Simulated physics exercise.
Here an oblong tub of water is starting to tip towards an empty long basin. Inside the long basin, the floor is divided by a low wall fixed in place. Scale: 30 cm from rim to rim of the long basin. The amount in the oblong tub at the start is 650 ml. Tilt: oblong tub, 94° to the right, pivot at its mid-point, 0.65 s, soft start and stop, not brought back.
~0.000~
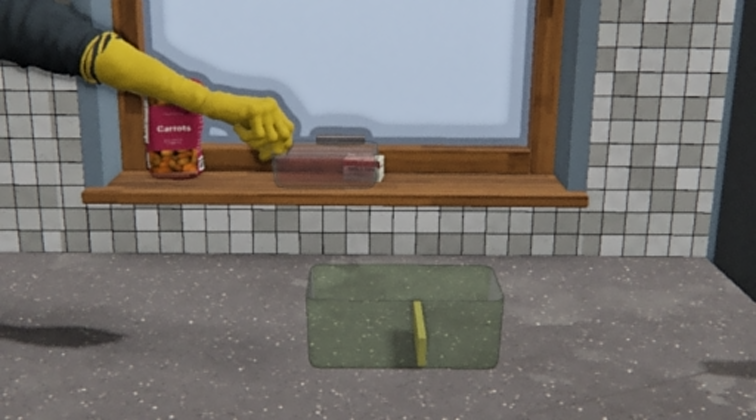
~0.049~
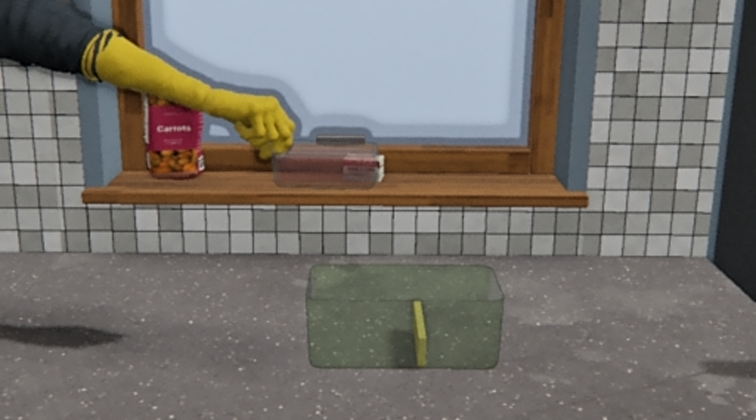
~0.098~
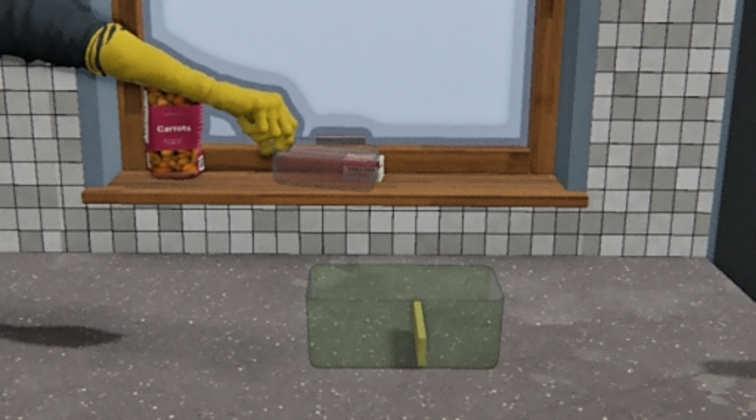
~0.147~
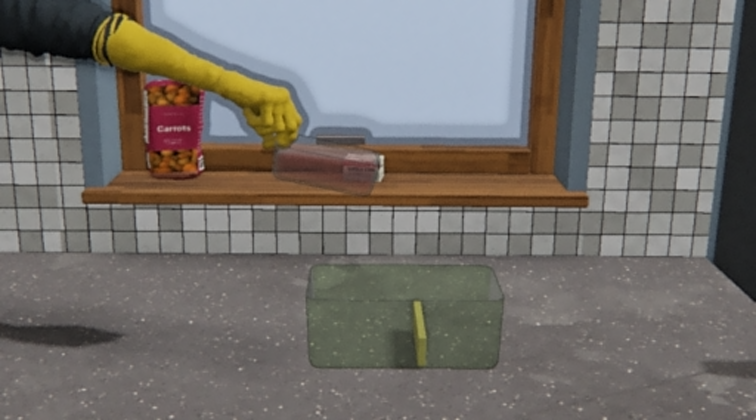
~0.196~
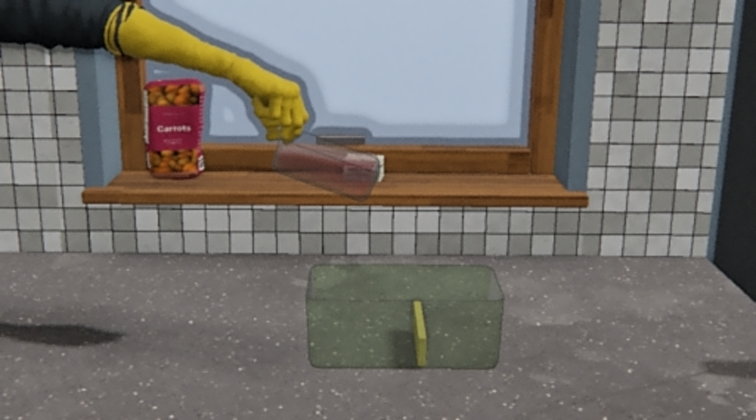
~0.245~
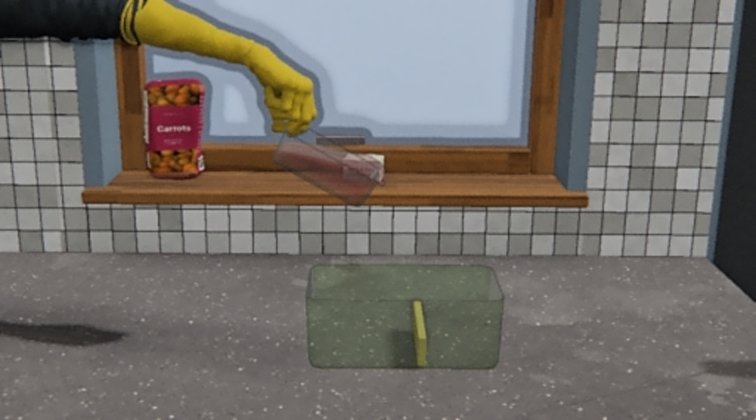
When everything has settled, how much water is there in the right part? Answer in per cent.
55 out of 100.
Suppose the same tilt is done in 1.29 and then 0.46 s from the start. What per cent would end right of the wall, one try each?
60 in a hundred, followed by 40 in a hundred.
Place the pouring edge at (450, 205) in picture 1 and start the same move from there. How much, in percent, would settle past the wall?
Result then: Approx. 80 %.
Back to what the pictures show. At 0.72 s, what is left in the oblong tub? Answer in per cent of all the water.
2 %.
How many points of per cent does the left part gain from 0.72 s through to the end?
Difference: Approx. 8 %.
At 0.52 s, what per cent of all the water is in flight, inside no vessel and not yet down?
About 60 per cent.
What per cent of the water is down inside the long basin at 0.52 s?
Roughly 30 per cent.
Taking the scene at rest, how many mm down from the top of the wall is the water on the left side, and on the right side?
Left: Roughly 40 mm; right: Roughly 28 mm.
After 0.52 s the tilt is 84° and 10 per cent is still to pour, 6 is left of the wall and 24 right of it.
After 0.72 s the tilt is 94° and 2 per cent is still to pour, 31 is left of the wall and 58 right of it.
After 0.92 s the tilt is 94° and 0 per cent is still to pour, 37 is left of the wall and 55 right of it.
After 1.15 s the tilt is 94° and 0 per cent is still to pour, 39 is left of the wall and 55 right of it.
In the end 39 per cent lies left of the wall, 55 right of it and 6 outside.
